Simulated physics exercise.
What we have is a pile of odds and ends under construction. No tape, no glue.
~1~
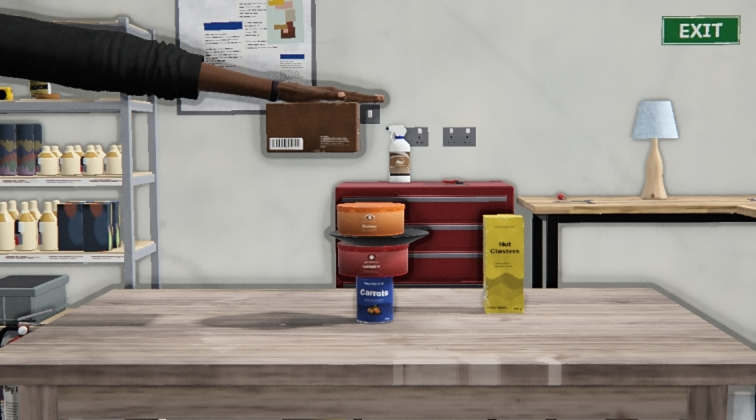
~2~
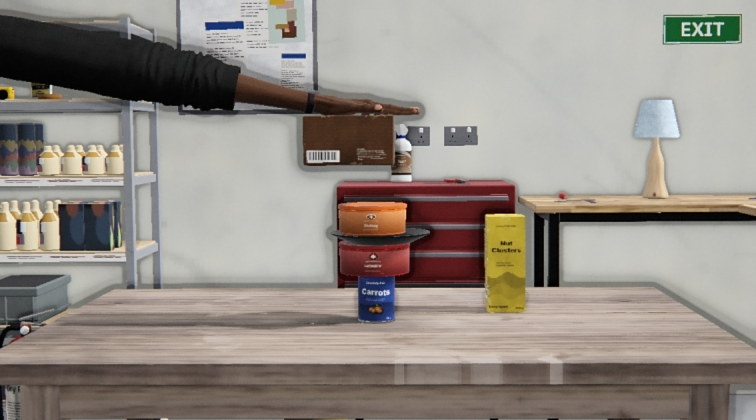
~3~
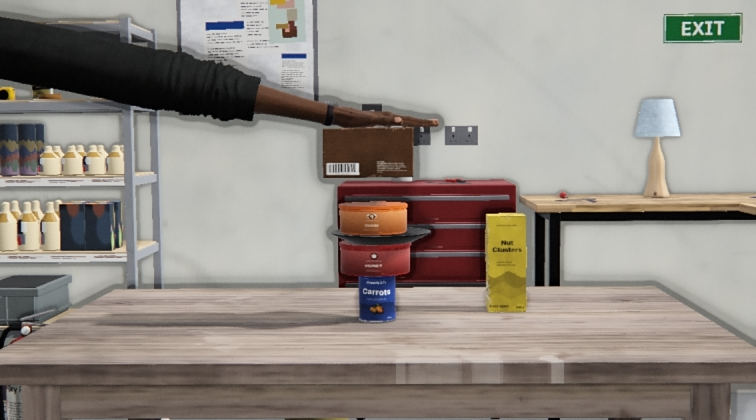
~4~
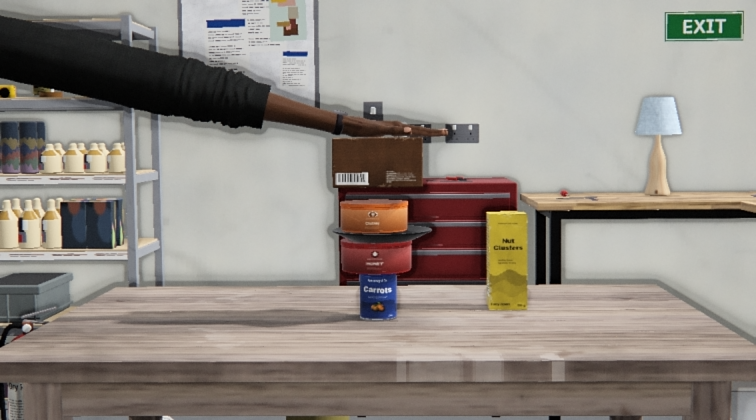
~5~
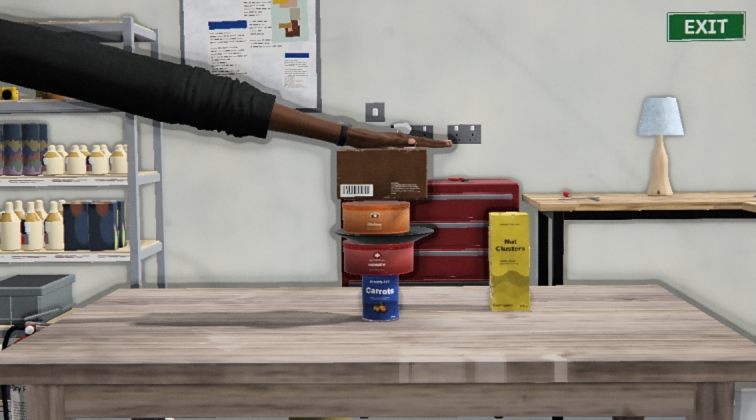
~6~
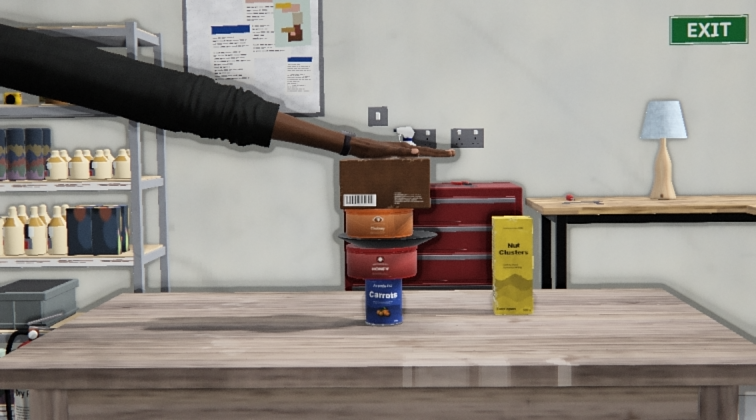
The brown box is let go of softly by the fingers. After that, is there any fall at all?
No, none.
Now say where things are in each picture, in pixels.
The first picture shows coming down; brown box (315, 128); black plate (379, 238).
The second picture shows coming down; brown box (350, 140); blue pot (376, 296).
The third picture shows coming down; brown box (369, 152); red tub (375, 257).
The fourth picture shows coming down; brown box (378, 162); orange tub (374, 216).
The fifth picture shows coming down; brown box (383, 173); yellow carton (509, 261).
The sixth picture shows in place under the hand; brown box (386, 183); black plate (387, 240).
Then, 0.40 s after the last picture, nothing has stirred.
Then, 1.40 s after the last picture, brown box resting near (386, 183).
At rest, all 6 in place. Seen from the same camera at the end, brown box near (386, 183). The pile stays up.
